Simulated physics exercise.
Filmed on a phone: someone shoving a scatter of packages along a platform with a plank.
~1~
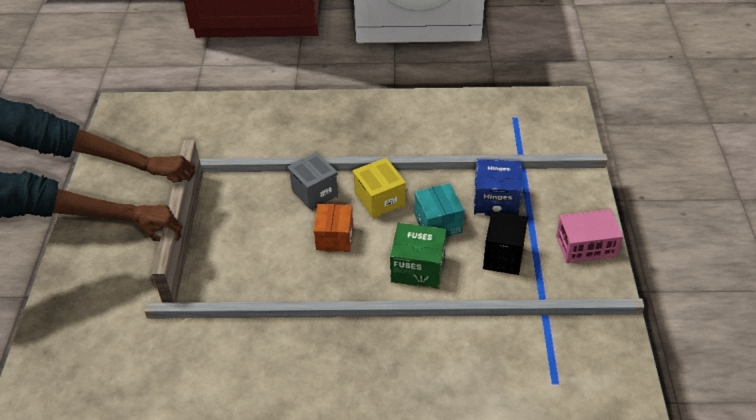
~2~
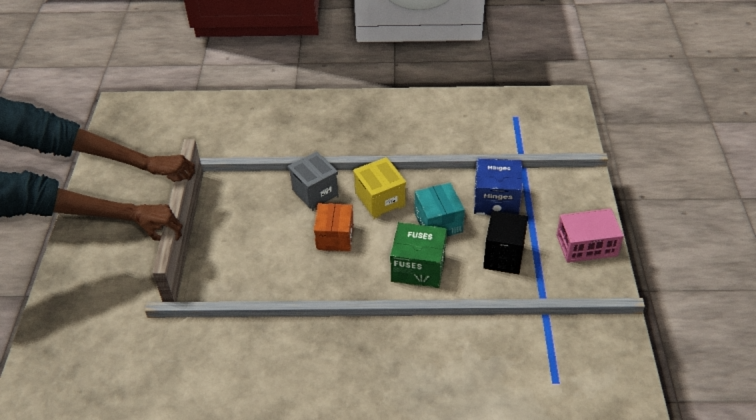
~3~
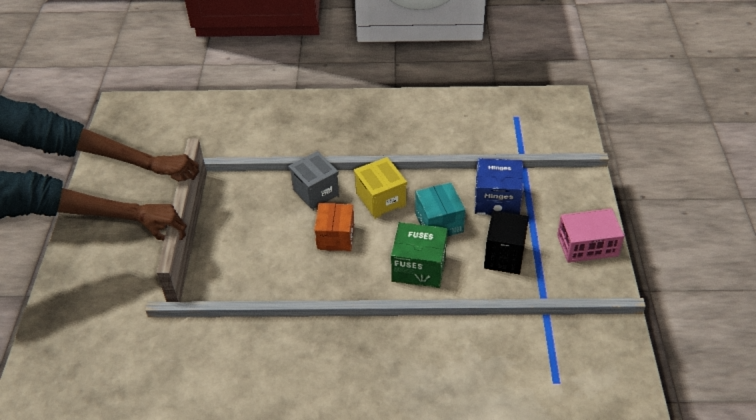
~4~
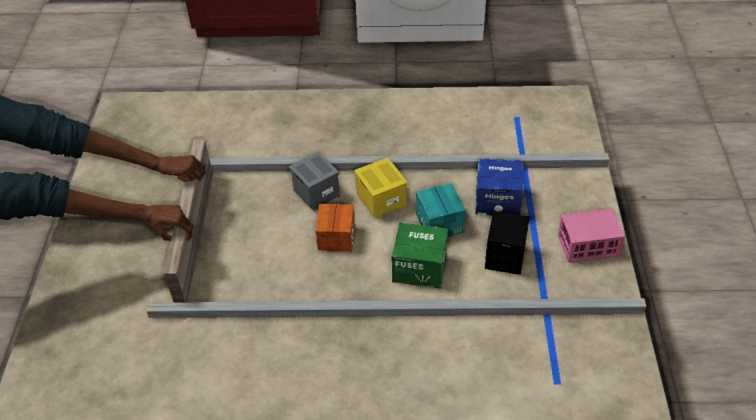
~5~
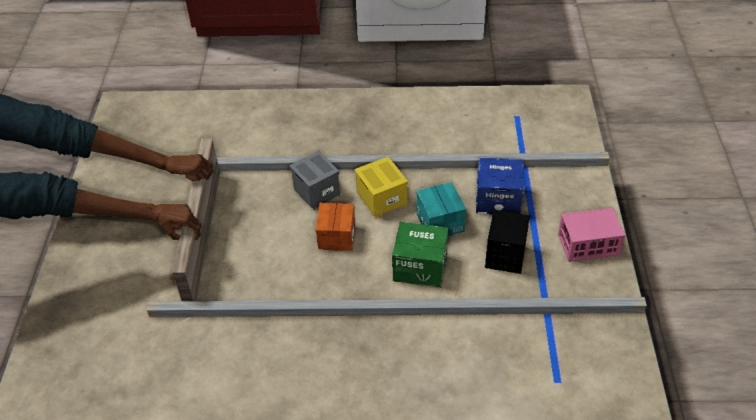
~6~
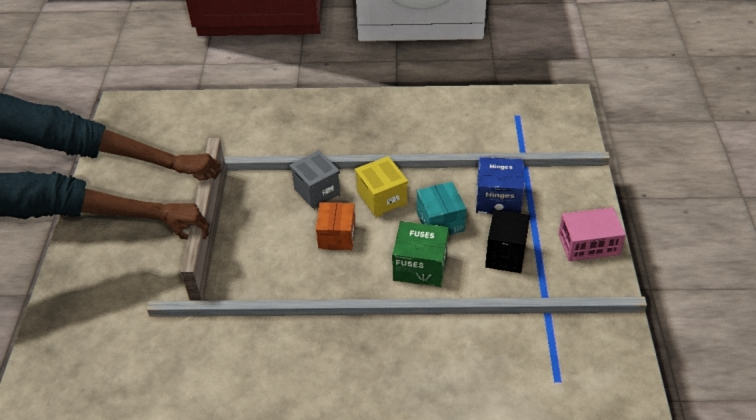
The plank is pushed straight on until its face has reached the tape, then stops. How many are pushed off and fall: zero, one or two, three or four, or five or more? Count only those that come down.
As it turns out, the number that fall off is one or two.
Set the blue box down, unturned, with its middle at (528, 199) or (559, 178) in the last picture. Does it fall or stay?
In turn it goes over; comes down.
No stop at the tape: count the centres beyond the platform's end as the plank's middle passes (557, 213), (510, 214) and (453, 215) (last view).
Place by place, 2, 0 and 0.
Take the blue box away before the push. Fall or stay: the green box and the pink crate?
The green box stays on; the pink crate goes over.
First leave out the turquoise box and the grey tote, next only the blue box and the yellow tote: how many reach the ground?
It would be 1 and 1.
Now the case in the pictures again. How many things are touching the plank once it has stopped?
The number is 3.
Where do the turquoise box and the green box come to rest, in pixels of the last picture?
The turquoise box at (590, 214), the green box at (573, 267).
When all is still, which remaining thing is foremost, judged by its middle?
Foremost is the black crate.
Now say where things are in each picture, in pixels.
In the first frame, pink crate (589, 236); black crate (505, 243); blue box (498, 188); plank (180, 219); tape (533, 233).
In the second frame, black crate (506, 243); plank (180, 219).
In the third frame, blue box (499, 187); green box (419, 255).
In the fourth frame, pink crate (591, 236); turquoise box (440, 212).
In the fifth frame, black crate (507, 242); grey tote (316, 181).
In the sixth frame, pink crate (591, 234); black crate (507, 242); blue box (500, 186); plank (206, 217); tape (535, 231).
Soon after, none off yet; pink crate at rest near (591, 234); black crate at rest near (507, 242); blue box at rest near (500, 186).
After that, none off yet; pink crate at rest near (591, 234); black crate displaced a little near (513, 243); blue box displaced a little near (519, 185).
In the end, the number that fall off is one or two; gone, blue box and pink crate.
